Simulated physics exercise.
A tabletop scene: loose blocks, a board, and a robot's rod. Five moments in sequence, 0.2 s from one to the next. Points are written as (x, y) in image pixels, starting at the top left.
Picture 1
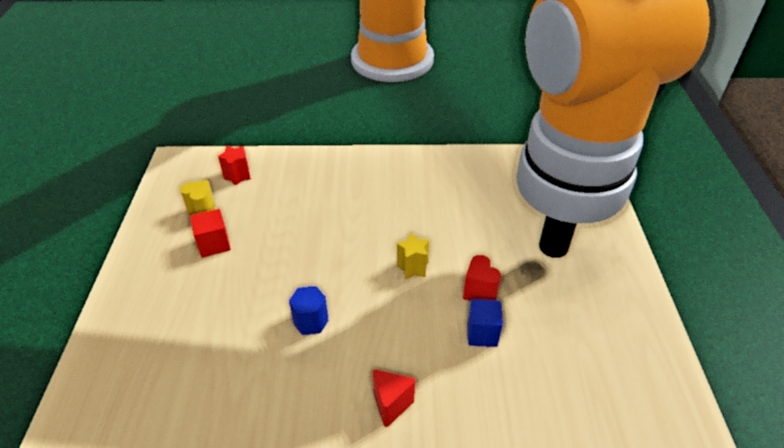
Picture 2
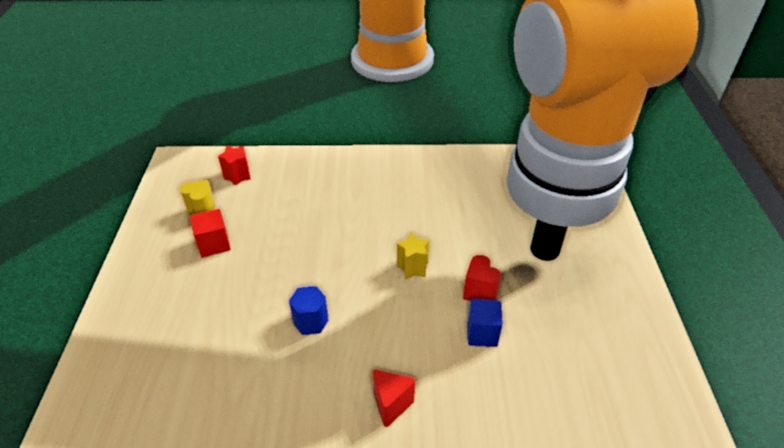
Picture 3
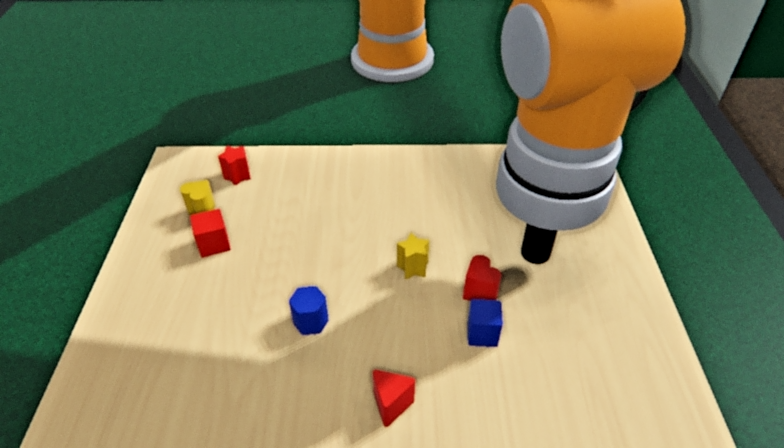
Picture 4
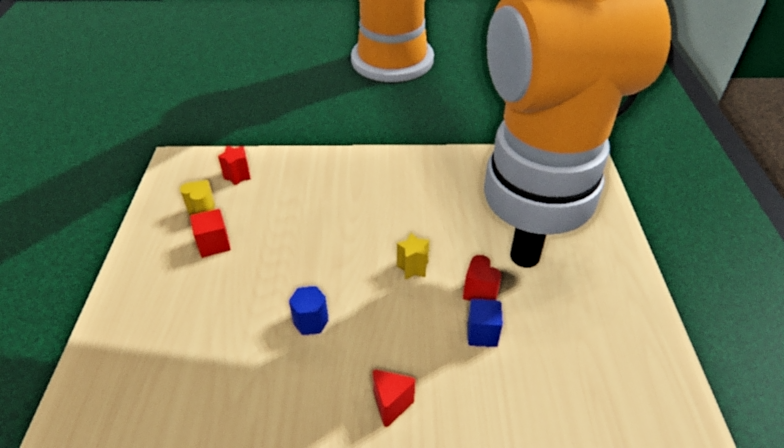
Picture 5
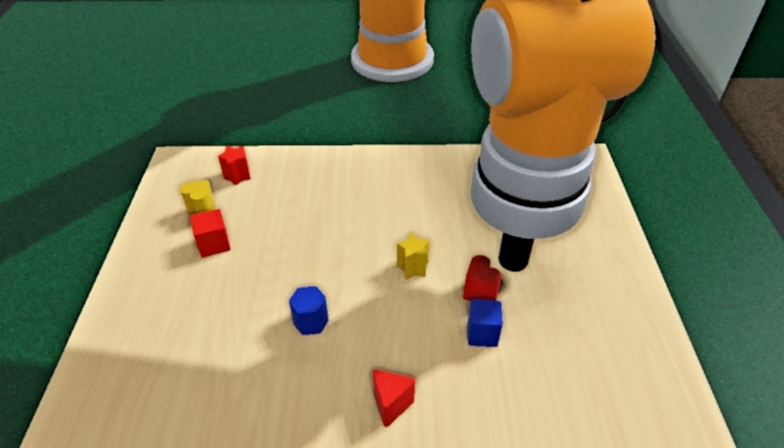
To begin with, an orange robot arm holds its black rod over the right side of a wooden tabletop scattered with red, yellow and blue blocks. The arm then glides slowly left and slightly nearer, bringing the rod close beside the red heart, while all the blocks stay still.
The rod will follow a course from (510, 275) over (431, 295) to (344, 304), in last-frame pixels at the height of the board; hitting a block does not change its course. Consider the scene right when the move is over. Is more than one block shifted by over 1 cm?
No
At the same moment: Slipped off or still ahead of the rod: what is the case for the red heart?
In the end it is beside or behind the rod.
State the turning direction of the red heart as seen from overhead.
If we look at it from overhead, the red heart pivots counter-clockwise.
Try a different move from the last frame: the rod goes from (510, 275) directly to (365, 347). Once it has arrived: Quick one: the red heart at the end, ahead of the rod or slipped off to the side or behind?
At that point it is up front.
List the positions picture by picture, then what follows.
Rod tip (553, 249); block tops, blue six-sided block (307, 299); red heart (483, 269), in the first frame.
Rod (545, 252); blocks unchanged, in the second frame.
Rod (535, 255); blocks unchanged, in the third frame.
Rod (525, 258); blocks unchanged, in the fourth frame.
Rod (513, 262); blue six-sided block (307, 299); red heart (483, 269), in the fifth frame.
On the path given first. One third of the way, rod (460, 277); red heart (446, 284), turned 30° anticlockwise.
Two thirds of the way, rod (402, 286); red heart (419, 297), turned 85° anticlockwise.
At the end, rod (343, 291); blue six-sided block in place; red heart (419, 297), turned 85° anticlockwise.
